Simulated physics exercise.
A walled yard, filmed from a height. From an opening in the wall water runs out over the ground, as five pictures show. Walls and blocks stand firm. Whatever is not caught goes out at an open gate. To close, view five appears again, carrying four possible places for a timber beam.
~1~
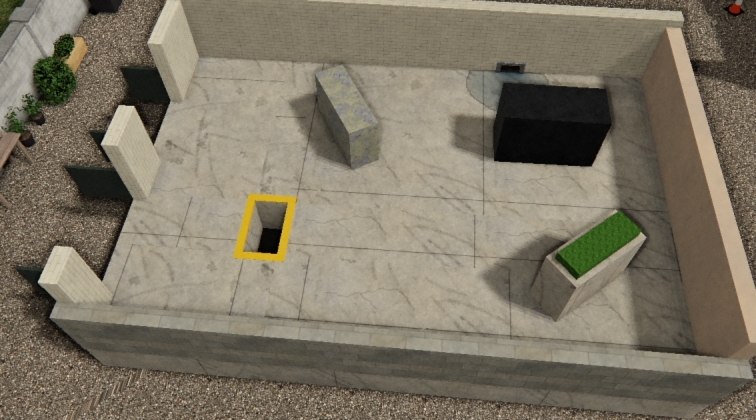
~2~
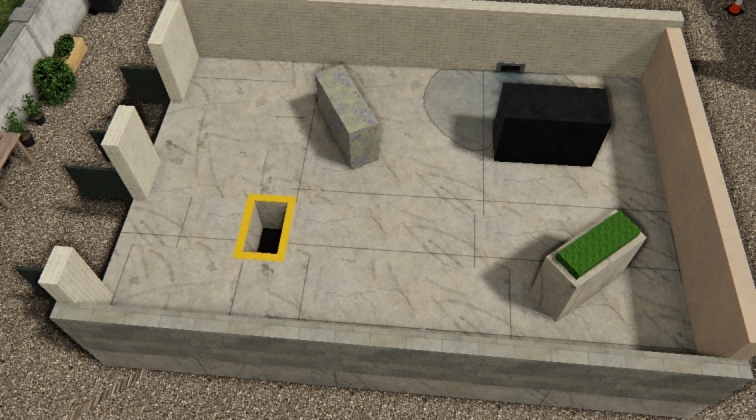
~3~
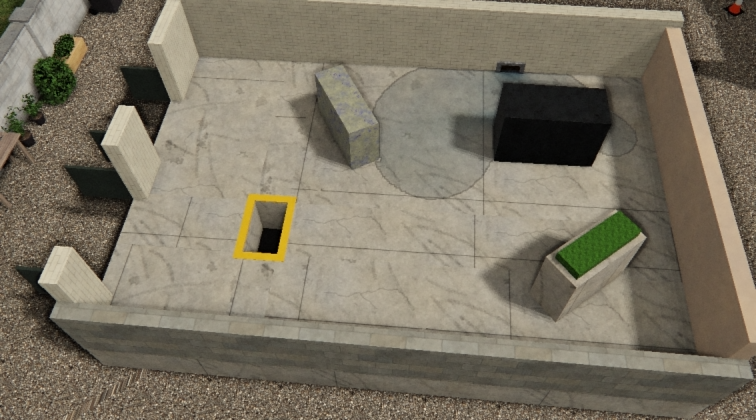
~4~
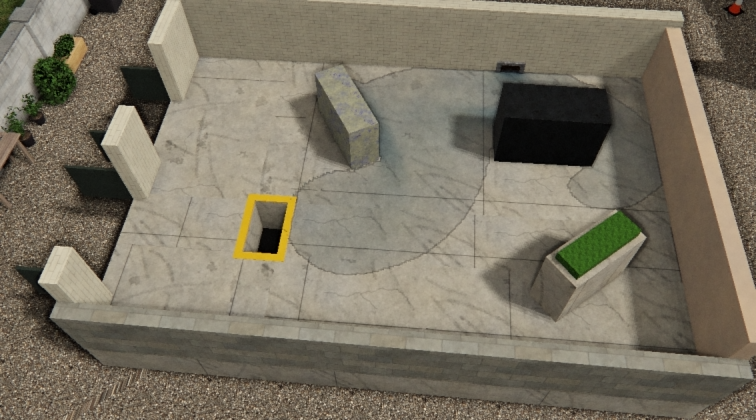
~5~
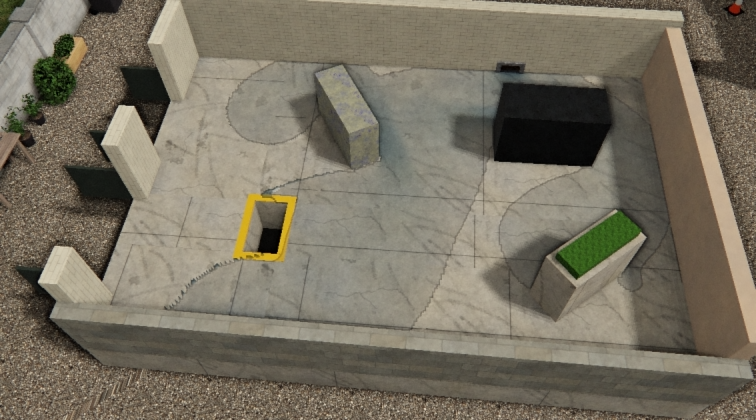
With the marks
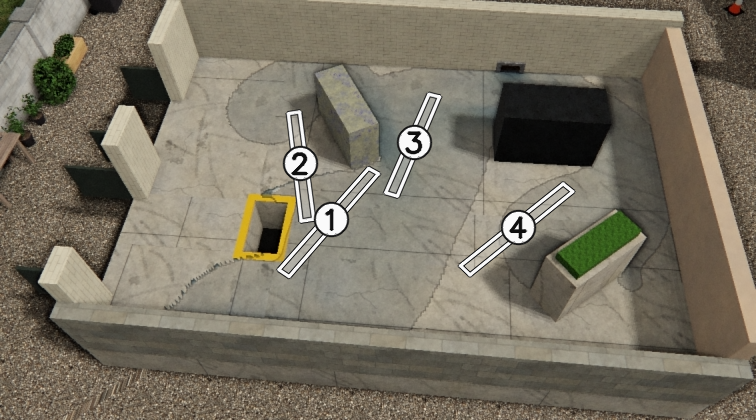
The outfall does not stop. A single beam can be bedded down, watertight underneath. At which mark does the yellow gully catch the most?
I would pick place 4.
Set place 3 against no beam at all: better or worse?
Worse.
In white, 1 from (284, 273) to (373, 171); 2 from (293, 112) to (307, 220); 3 from (391, 194) to (434, 95); 4 from (465, 270) to (567, 187).
With 1, about 4 % of the stream goes into the yellow gully, about 96 % out by the gates.
With 2, about 5 % of the stream goes into the yellow gully, about 95 % out by the gates.
With 3, about 6 % of the stream goes into the yellow gully, about 94 % out by the gates.
With 4, about 11 % of the stream goes into the yellow gully, about 88 % out by the gates.
